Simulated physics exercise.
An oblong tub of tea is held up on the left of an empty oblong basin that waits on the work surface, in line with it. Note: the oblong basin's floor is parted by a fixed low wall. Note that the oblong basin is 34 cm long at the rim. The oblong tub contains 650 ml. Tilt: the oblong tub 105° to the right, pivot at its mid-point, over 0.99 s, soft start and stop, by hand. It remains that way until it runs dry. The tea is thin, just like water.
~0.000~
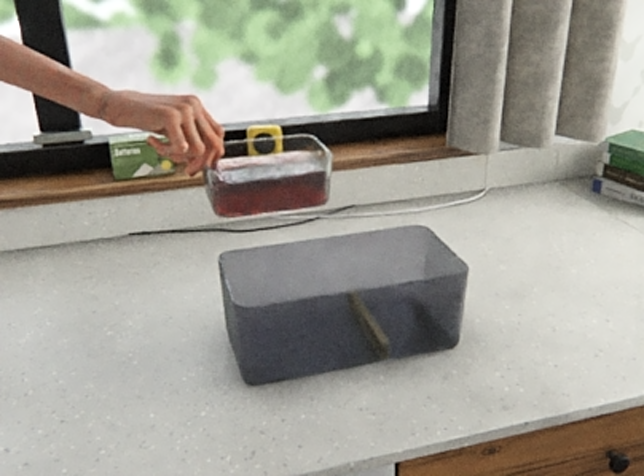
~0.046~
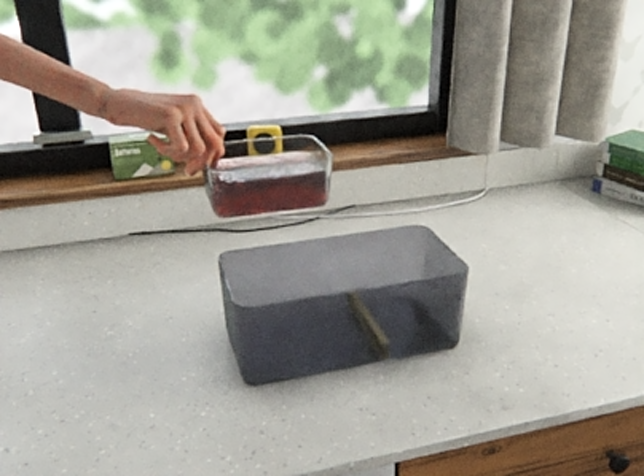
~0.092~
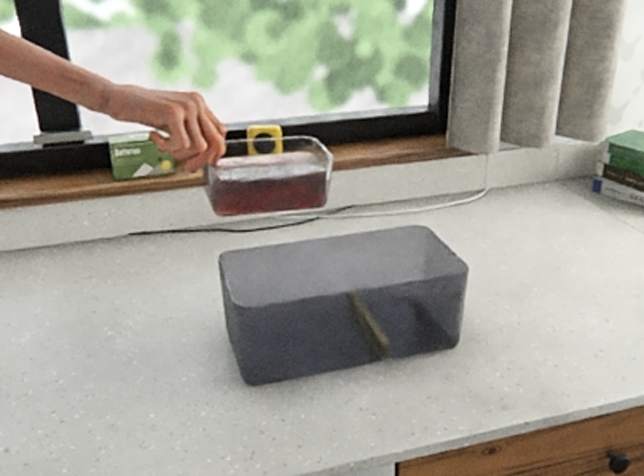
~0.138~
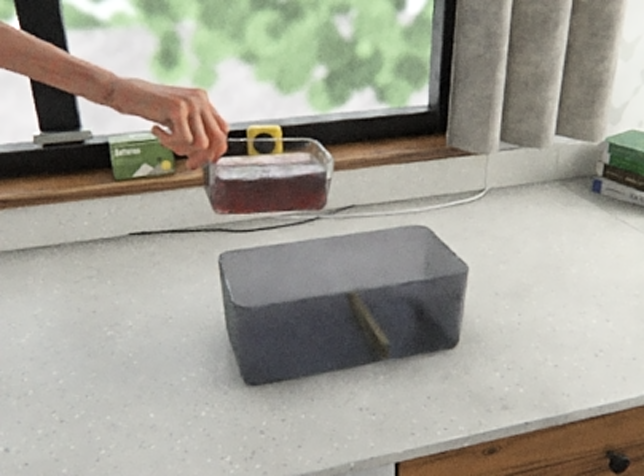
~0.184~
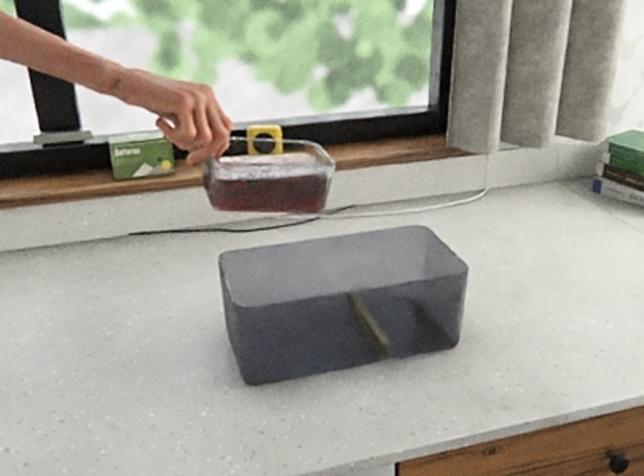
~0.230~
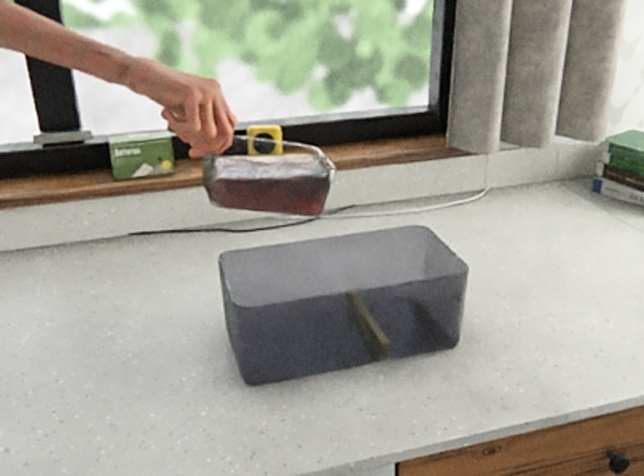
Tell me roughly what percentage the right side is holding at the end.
At the end it holds about 49 per cent.
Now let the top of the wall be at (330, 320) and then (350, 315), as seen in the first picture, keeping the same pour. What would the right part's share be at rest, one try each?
In order, 75 and 65 per cent.
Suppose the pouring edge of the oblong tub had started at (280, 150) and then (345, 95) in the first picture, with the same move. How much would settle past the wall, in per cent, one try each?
Near 15 in a hundred on the first go and near 60 in a hundred on the second.
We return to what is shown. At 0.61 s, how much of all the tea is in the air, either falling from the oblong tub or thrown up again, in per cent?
Roughly 44 %.
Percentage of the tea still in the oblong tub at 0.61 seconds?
About 38 per cent.
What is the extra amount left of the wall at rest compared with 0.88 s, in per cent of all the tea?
I'd say near 14 percent.
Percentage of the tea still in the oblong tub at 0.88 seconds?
Close to 7 percent of the total.
By 0.61 s the tilt is 71° and 38 per cent is still to pour, 7 is left of the wall and 11 right of it.
By 0.88 s the tilt is 102° and 7 per cent is still to pour, 37 is left of the wall and 49 right of it.
By 1.17 s the tilt is 105° and 0 per cent is still to pour, 50 is left of the wall and 48 right of it.
By 1.49 s the tilt is 105° and 0 per cent is still to pour, 50 is left of the wall and 49 right of it.
At rest 51 per cent lies left of the wall, 49 right of it and 1 outside.
